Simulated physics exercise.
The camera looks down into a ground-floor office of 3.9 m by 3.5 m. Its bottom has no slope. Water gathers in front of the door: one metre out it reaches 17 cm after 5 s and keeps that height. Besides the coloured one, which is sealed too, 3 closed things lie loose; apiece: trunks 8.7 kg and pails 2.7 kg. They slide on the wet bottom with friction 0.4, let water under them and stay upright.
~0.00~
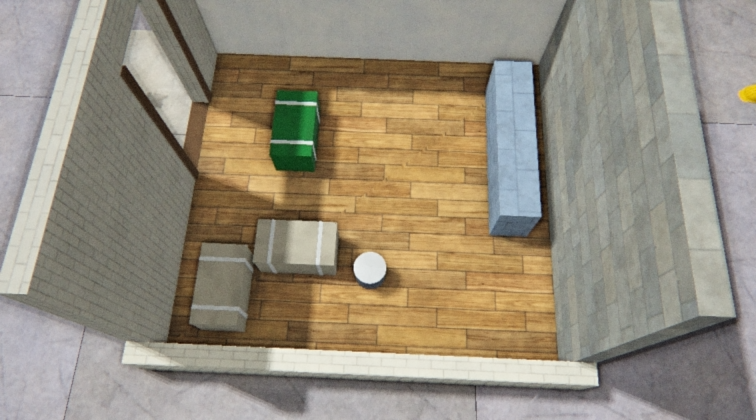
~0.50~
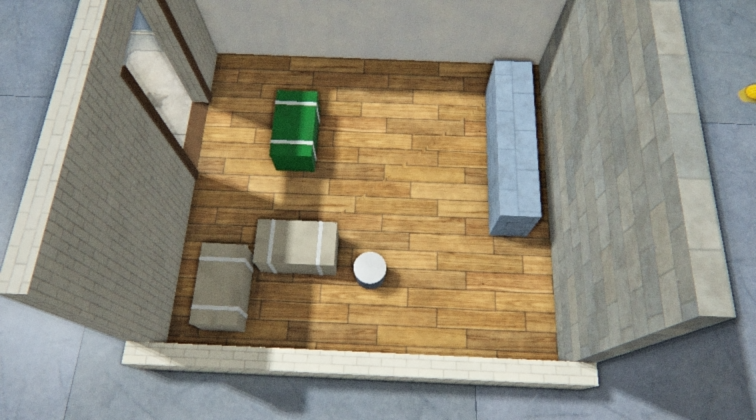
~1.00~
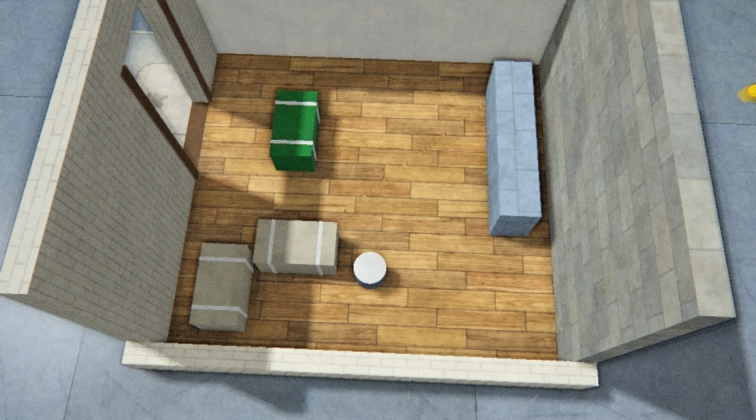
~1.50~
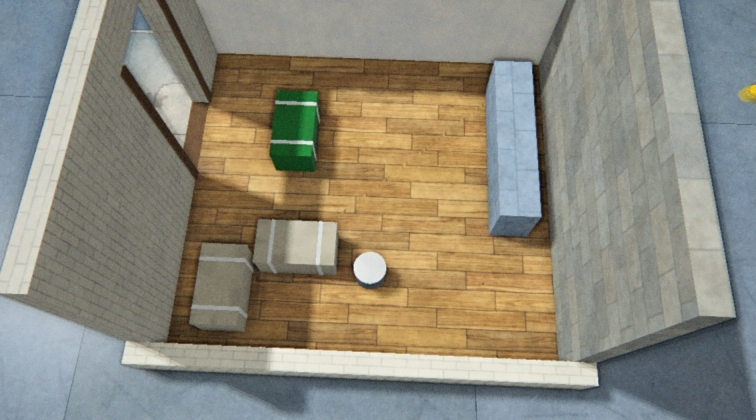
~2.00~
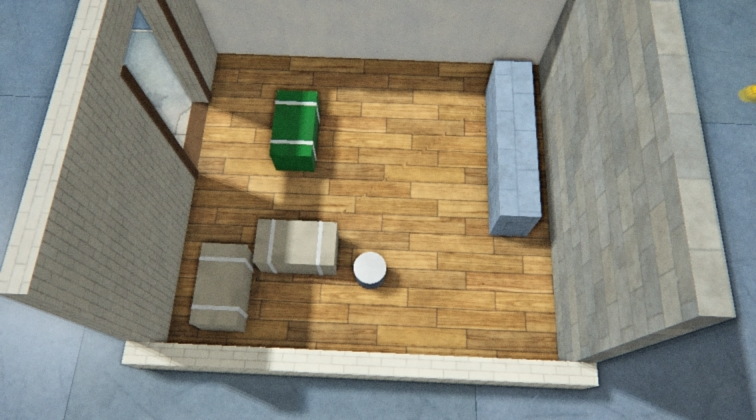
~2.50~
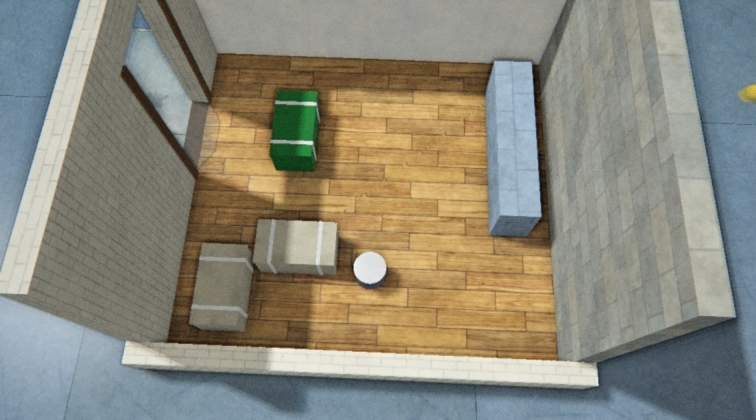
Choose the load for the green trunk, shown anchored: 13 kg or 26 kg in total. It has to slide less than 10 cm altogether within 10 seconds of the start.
Verdict: Neither load is enough.
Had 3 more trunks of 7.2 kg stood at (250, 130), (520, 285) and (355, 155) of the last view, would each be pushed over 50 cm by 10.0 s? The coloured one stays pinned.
In that order: More, short of it, short of it.
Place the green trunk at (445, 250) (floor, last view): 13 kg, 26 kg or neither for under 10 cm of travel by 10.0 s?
It takes the larger.
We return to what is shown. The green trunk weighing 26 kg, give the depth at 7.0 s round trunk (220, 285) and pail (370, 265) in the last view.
Roughly 2 and 2 cm.
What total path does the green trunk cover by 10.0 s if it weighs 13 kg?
About 250 cm.
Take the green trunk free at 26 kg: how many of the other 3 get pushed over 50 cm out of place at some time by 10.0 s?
2 of them.
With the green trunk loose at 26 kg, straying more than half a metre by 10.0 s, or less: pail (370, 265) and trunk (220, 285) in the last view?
In that order: More, less.
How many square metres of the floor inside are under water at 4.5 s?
Roughly 2.5 m2.
After 3.5 s the green trunk would be 0 cm from its start with 13 kg and 0 cm from its start with 26 kg; 2 cm of water round it then.
After 4.5 s the green trunk would be 26 cm from its start with 13 kg and 0 cm from its start with 26 kg; 4 cm of water round it then.
After 7.0 s the green trunk would be 154 cm from its start with 13 kg and 51 cm from its start with 26 kg; 4 cm of water round it then.
After 10.0 s the green trunk would be 198 cm from its start with 13 kg and 91 cm from its start with 26 kg; 5 cm of water round it then.
